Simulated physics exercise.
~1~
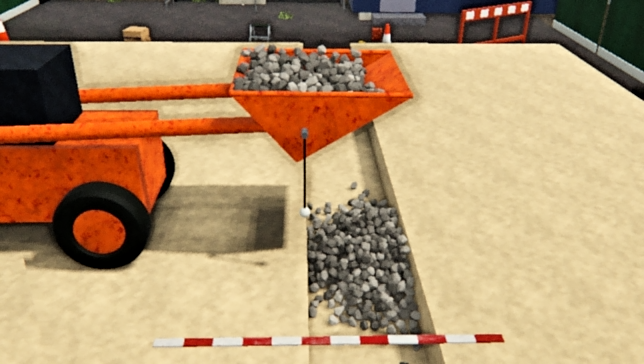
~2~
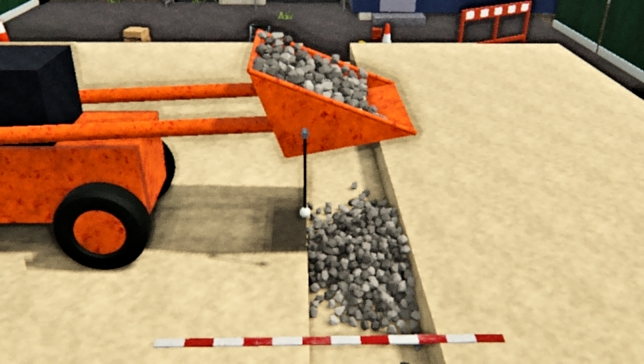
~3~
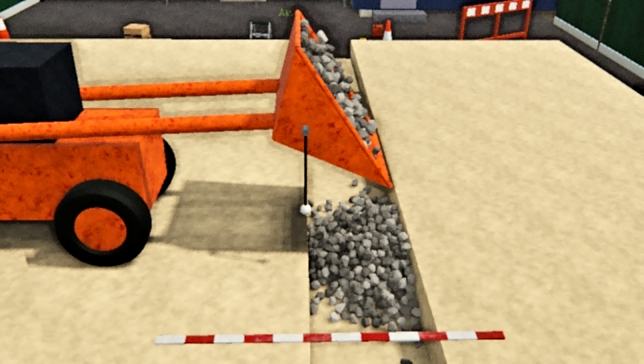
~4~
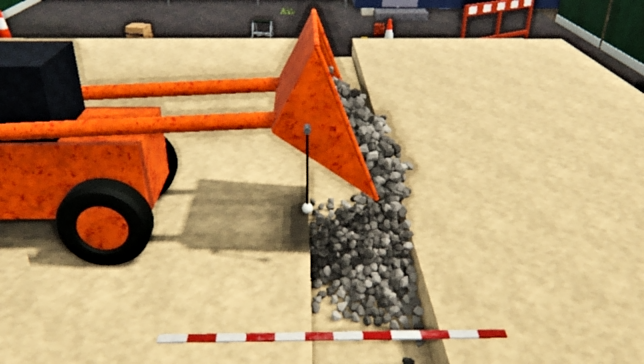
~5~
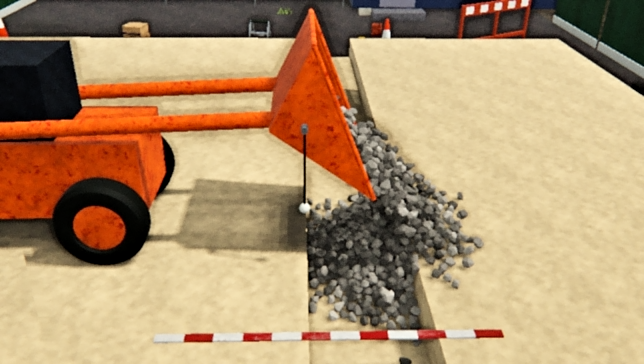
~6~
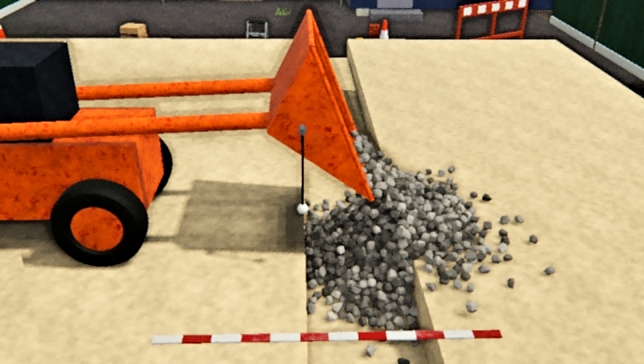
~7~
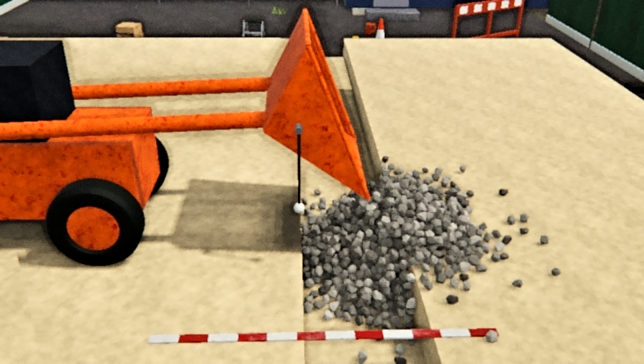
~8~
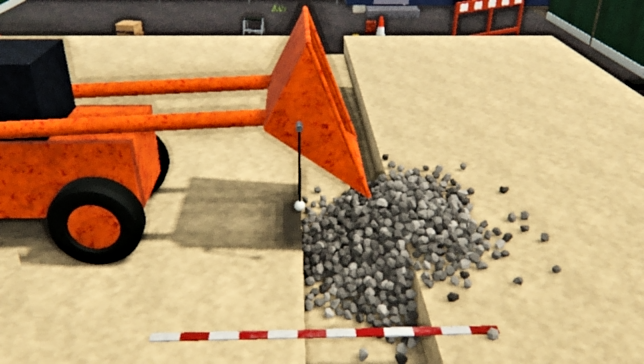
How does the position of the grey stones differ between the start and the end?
At the start, some stones sit up in the raised bucket and the rest lie in the trench. By the end, they are all lower down in one heap that fills the trench and spreads onto the floor to its right.
